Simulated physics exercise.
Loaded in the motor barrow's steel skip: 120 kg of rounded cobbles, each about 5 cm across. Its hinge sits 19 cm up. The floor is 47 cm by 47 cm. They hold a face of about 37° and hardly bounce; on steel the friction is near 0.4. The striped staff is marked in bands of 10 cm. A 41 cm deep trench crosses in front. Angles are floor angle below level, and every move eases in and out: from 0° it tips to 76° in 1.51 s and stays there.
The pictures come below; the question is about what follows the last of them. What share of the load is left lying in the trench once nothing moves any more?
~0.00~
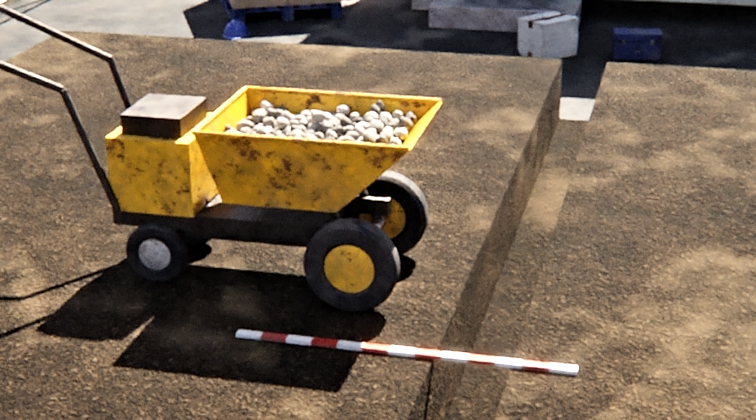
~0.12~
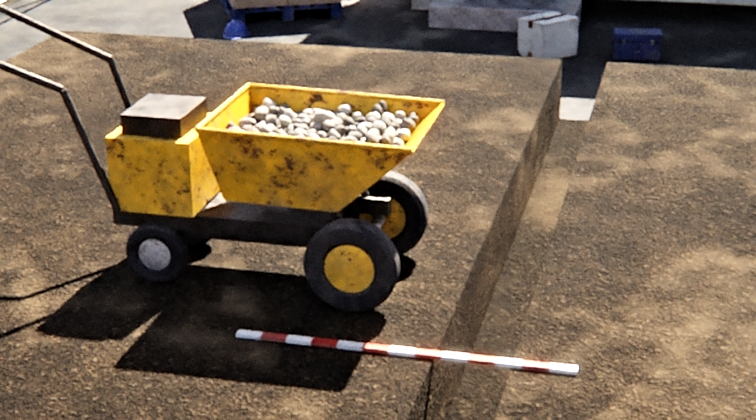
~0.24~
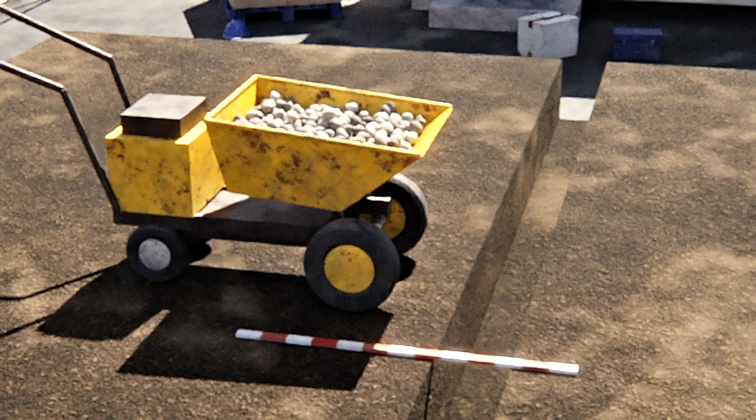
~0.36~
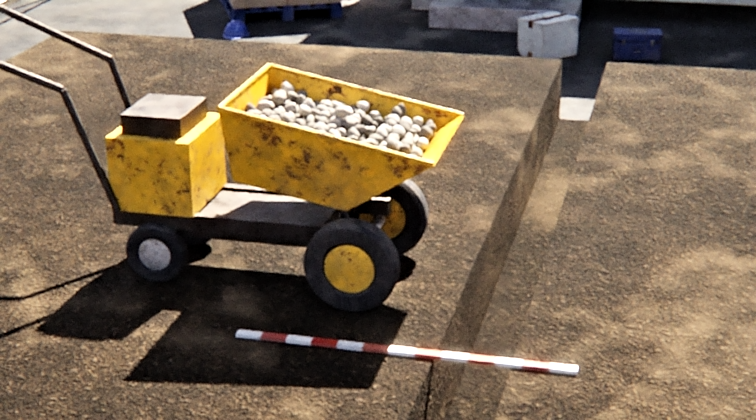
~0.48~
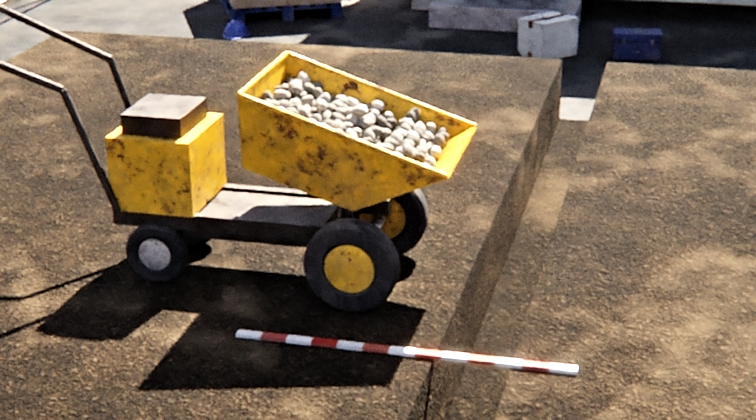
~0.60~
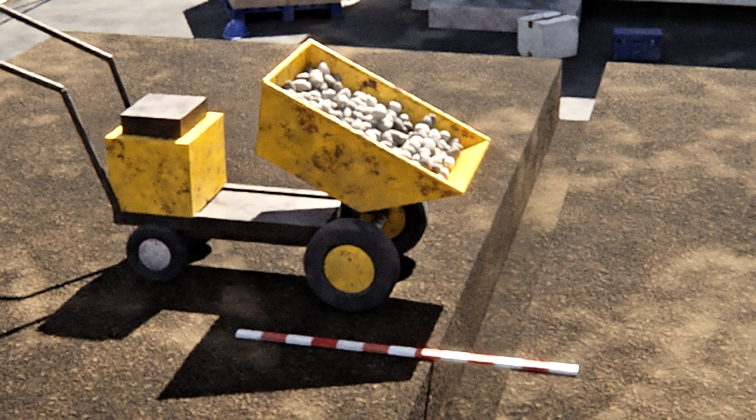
About 46 per cent.
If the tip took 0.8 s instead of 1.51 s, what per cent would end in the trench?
Probably about 40 in a hundred.
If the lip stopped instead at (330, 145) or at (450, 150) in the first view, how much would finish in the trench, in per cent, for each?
Estimates: 80 % then 0 %.
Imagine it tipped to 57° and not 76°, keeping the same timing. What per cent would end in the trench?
Some 50% would finish there.
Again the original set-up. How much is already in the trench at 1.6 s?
Around 20 per cent of it, at that instant.
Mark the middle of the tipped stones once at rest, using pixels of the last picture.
Somewhere around (548, 294) in the last picture.
After 1.1 s the floor is at 64°; 100 % in the skip; the foremost stones are at (516, 247).
After 1.6 s the floor is at 76°; 36 % in the skip, 22 % in the trench, 42 % past the trench; the foremost stones are at (669, 310).
After 2.0 s the floor is at 76°; 7 % in the skip, 37 % in the trench, 56 % past the trench; the foremost stones are past the picture's edge.
After 3.9 s the floor is at 76°; 0 % in the skip, 46 % in the trench, 54 % past the trench; the foremost stones are past the picture's edge.
